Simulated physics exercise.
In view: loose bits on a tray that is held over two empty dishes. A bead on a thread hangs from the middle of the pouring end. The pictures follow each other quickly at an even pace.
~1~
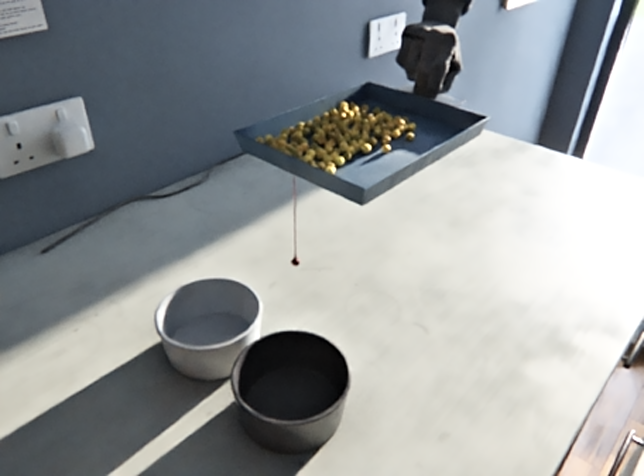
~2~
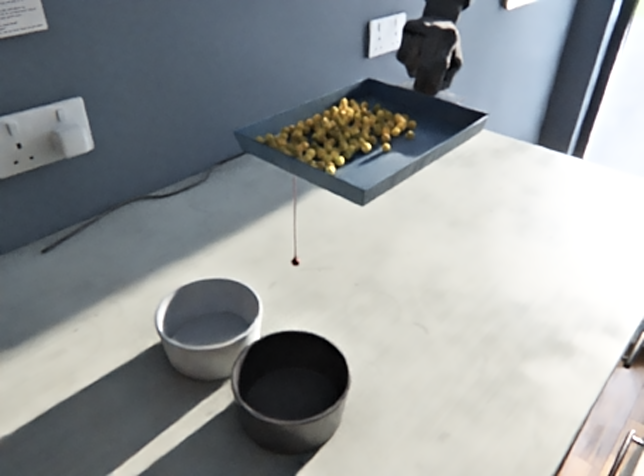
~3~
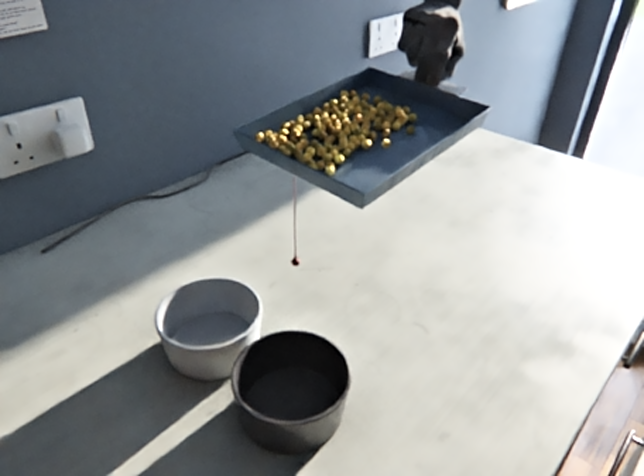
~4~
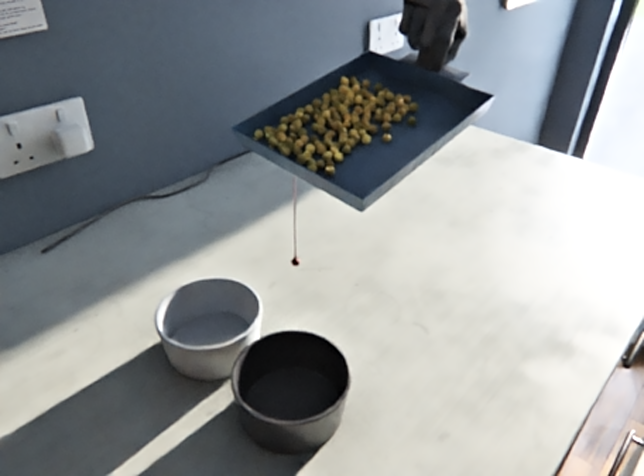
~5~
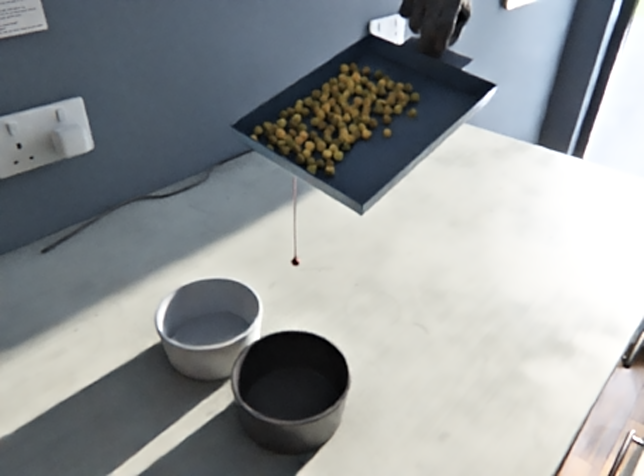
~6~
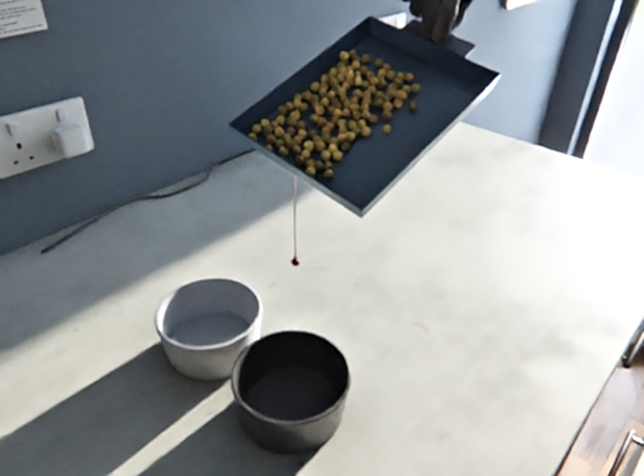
On a pale worktop by a blue-grey wall, a dark hand raised the far end of a tray of yellowish balls, tilting it more and more steeply above two empty round dishes.
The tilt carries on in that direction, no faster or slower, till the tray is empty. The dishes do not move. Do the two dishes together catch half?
Caught overall: Under half.
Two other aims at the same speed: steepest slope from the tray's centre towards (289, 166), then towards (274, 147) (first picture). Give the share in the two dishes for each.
The first gives 20 %, the second 0 %.
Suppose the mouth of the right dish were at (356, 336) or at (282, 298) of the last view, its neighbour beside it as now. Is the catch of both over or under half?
One: More than half. Two: Not half.
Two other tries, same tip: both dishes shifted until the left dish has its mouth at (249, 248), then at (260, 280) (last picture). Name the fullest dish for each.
First right, then the right dish.
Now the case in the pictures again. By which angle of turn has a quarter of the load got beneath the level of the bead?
At about 105°.
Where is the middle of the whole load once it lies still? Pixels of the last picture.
Around (341, 356).
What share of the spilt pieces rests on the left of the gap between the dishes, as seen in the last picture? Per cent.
Close to 0 per cent.
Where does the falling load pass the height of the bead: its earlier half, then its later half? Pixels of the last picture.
Early half (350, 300), late half (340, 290).
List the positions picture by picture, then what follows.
In the first frame, corners of the pouring end at (241, 132) and (363, 185), level; middle of the load at (338, 134), puffed corn balls; left dish at (169, 352); right dish at (249, 424); bead on its thread at (296, 262).
In the second frame, corners of the pouring end at (240, 131) and (363, 186), level; middle of the load at (338, 132).
In the third frame, corners of the pouring end at (240, 129) and (363, 189), tipped barely, lowest at the right corner; middle of the load at (338, 127).
In the fourth frame, corners of the pouring end at (239, 127) and (362, 194), tipped a little, lowest at the right corner; middle of the load at (338, 120).
In the fifth frame, corners of the pouring end at (237, 125) and (362, 199), tipped clearly, lowest at the right corner; middle of the load at (338, 113).
In the sixth frame, corners of the pouring end at (236, 124) and (361, 204), tipped clearly, lowest at the right corner; middle of the load at (337, 107); left dish at (169, 352); right dish at (249, 424).
Soon, tray tipped steeply; nearly all on the tray; a stray few in the air.
A while on, tray tipped past a quarter turn; most on the tray; a stray few in the right dish; a small part outside both; a small part in the air.
Towards the end, tray tipped past a quarter turn; a small part in the right dish; nearly all outside both; a stray few in the air.
Finally, tray tipped past a quarter turn; a small part in the right dish; a stray few in the left dish; nearly all outside both.
